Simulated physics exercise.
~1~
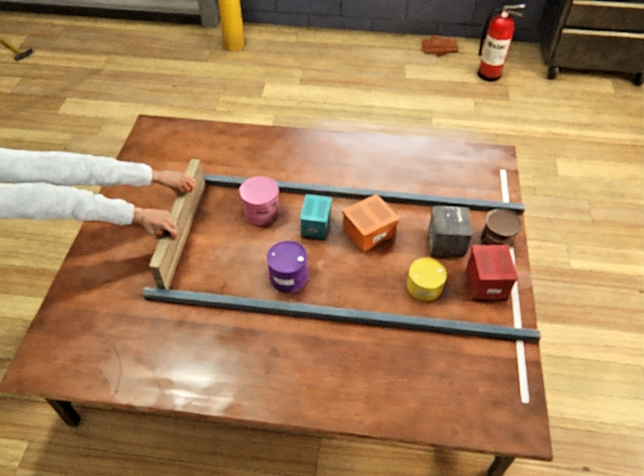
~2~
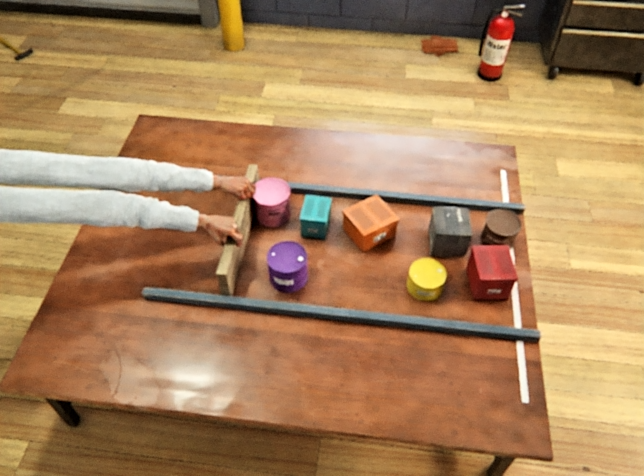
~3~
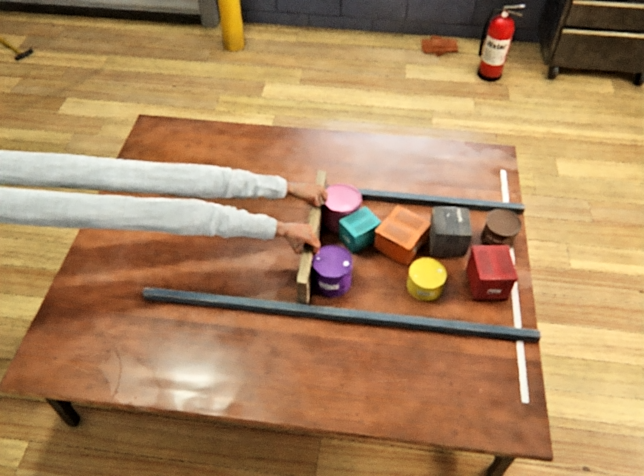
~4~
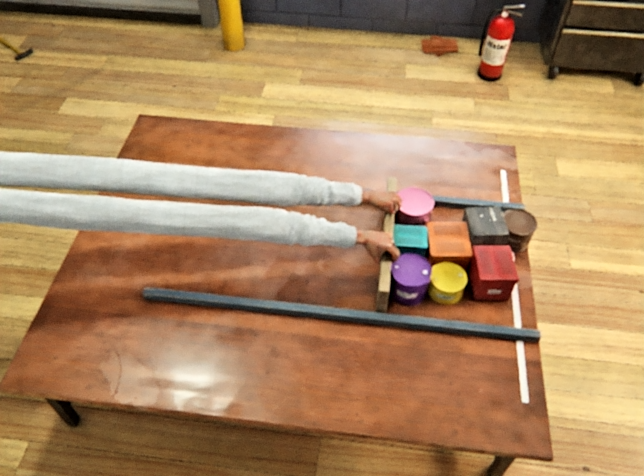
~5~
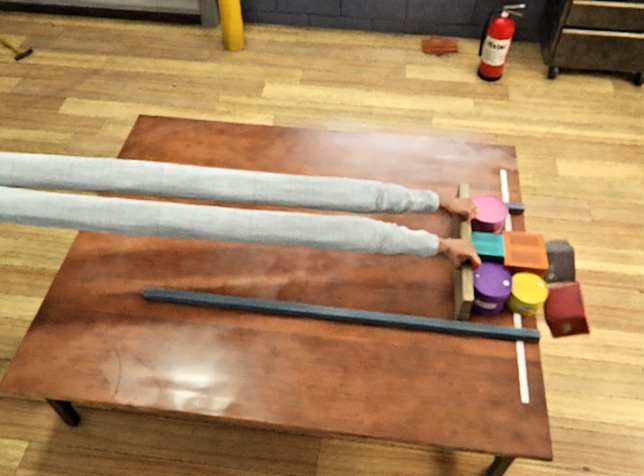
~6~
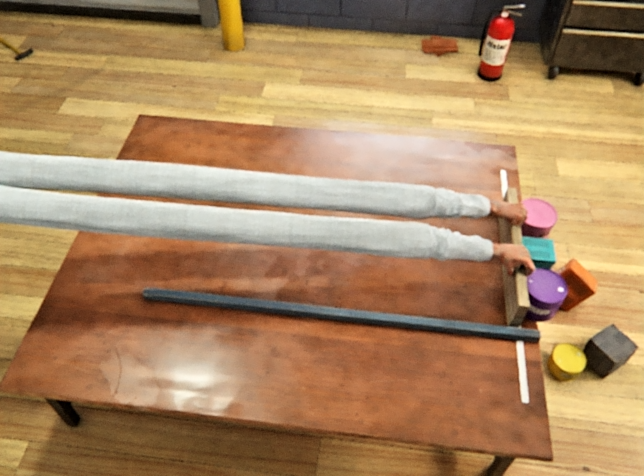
Two hands pushing a plank rightward across a wooden table, sweeping colourful tubs and boxes together until several tumble off the edge.
